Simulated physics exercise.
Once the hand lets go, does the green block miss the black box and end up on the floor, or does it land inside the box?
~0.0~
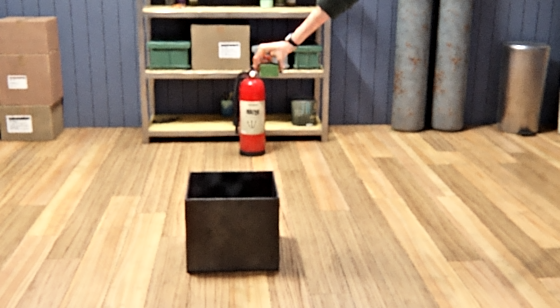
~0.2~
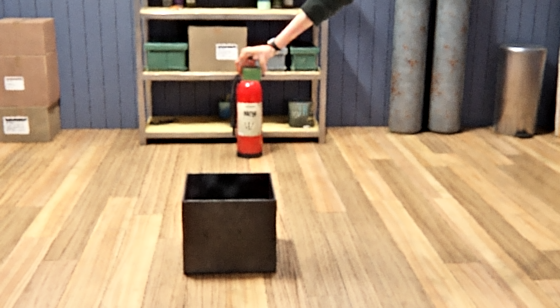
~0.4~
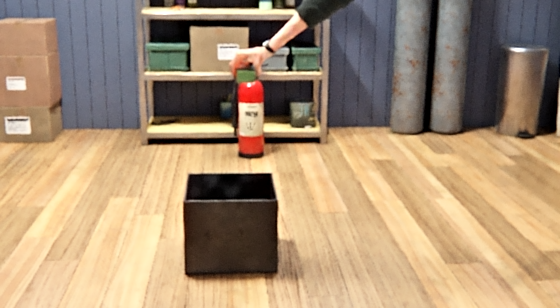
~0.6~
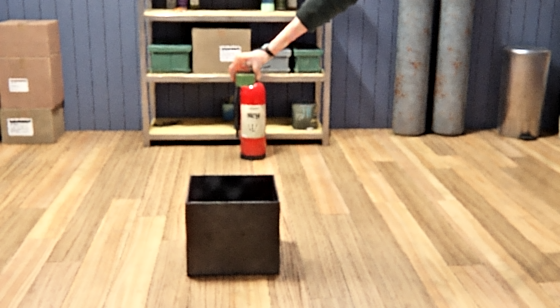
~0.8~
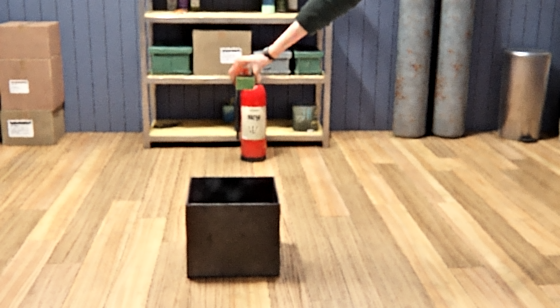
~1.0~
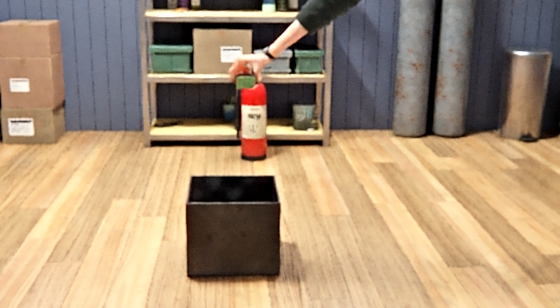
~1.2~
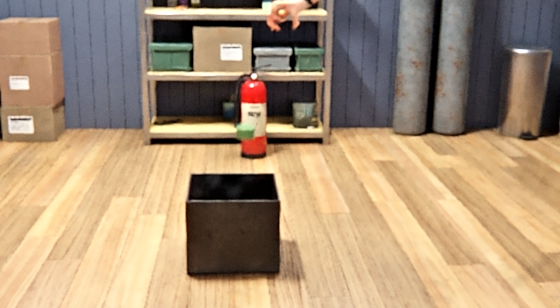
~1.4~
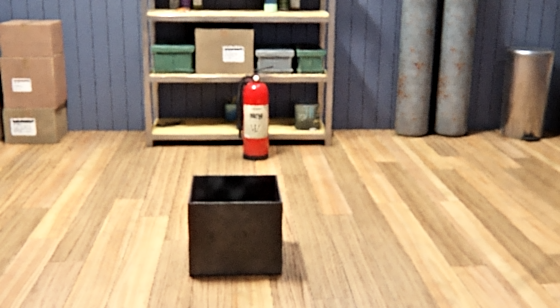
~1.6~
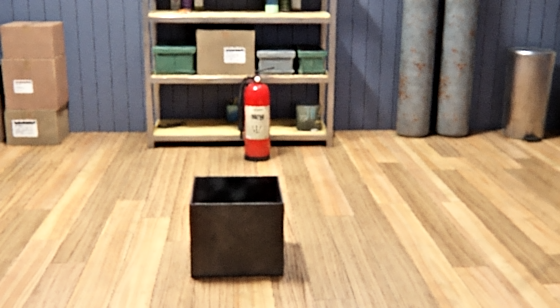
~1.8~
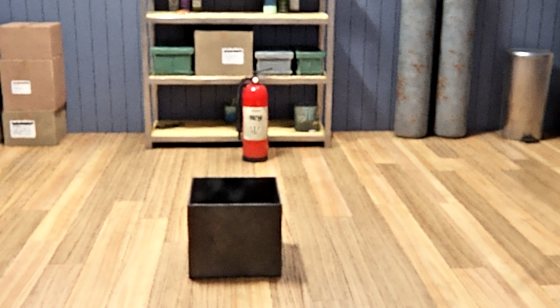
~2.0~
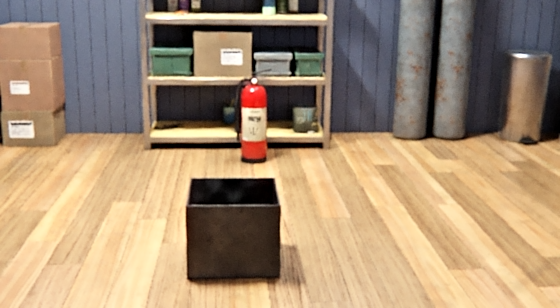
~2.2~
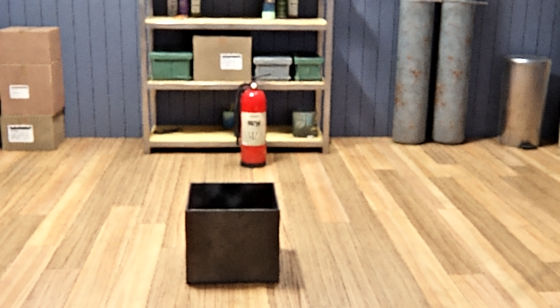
The green block lands inside the black box. It drops straight down after the hand releases it and is then hidden from sight, with no block on the floor around the box.
